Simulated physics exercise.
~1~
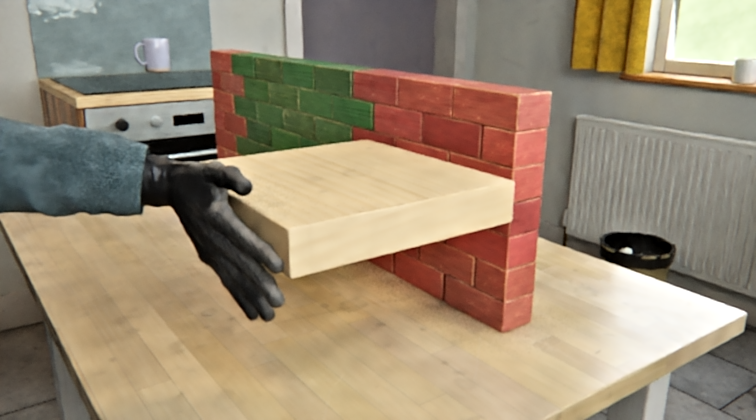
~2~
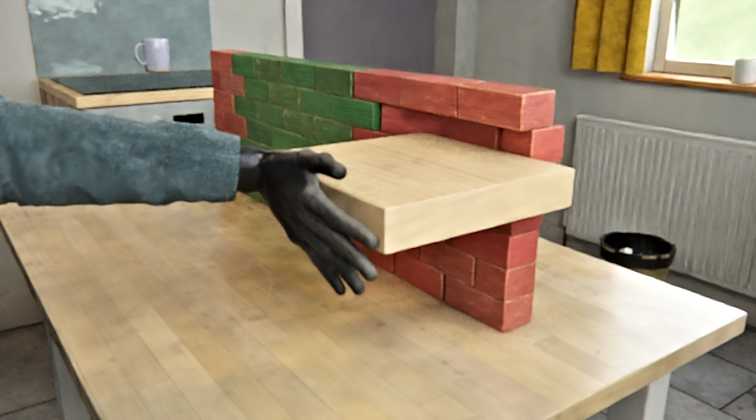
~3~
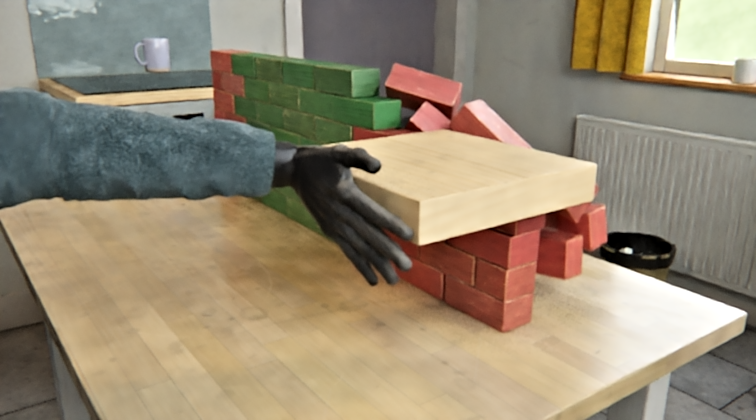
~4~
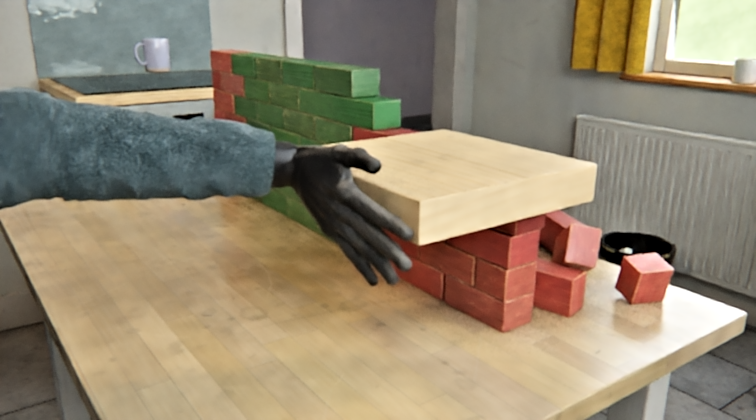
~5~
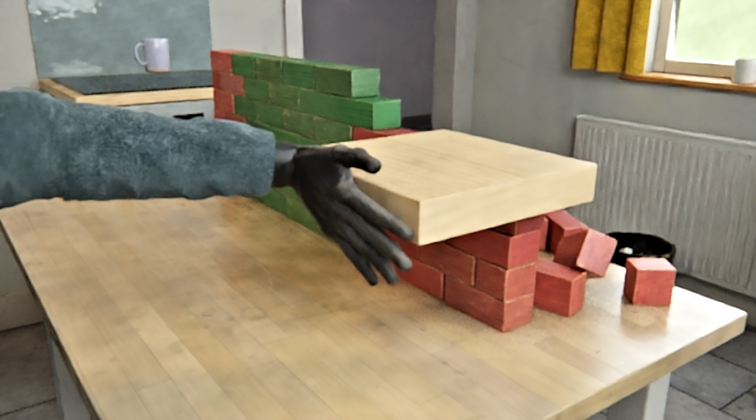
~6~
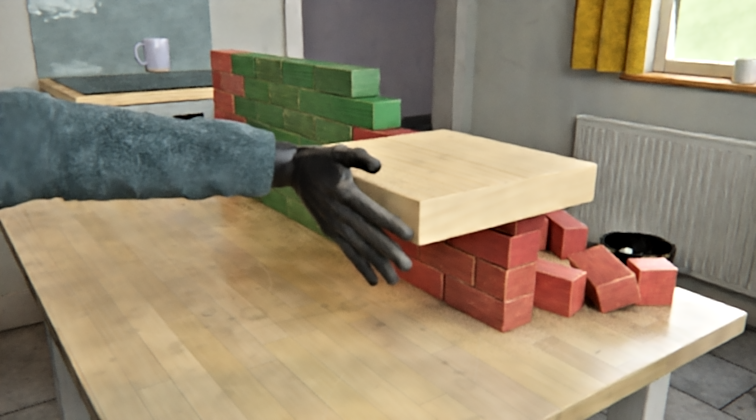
A gloved hand pushed a thick wooden block rightward into a low wall of red and green bricks, knocking several red ones off the far side, where they tumbled onto the table, while the green bricks stayed standing and the block stopped, resting across the gap.
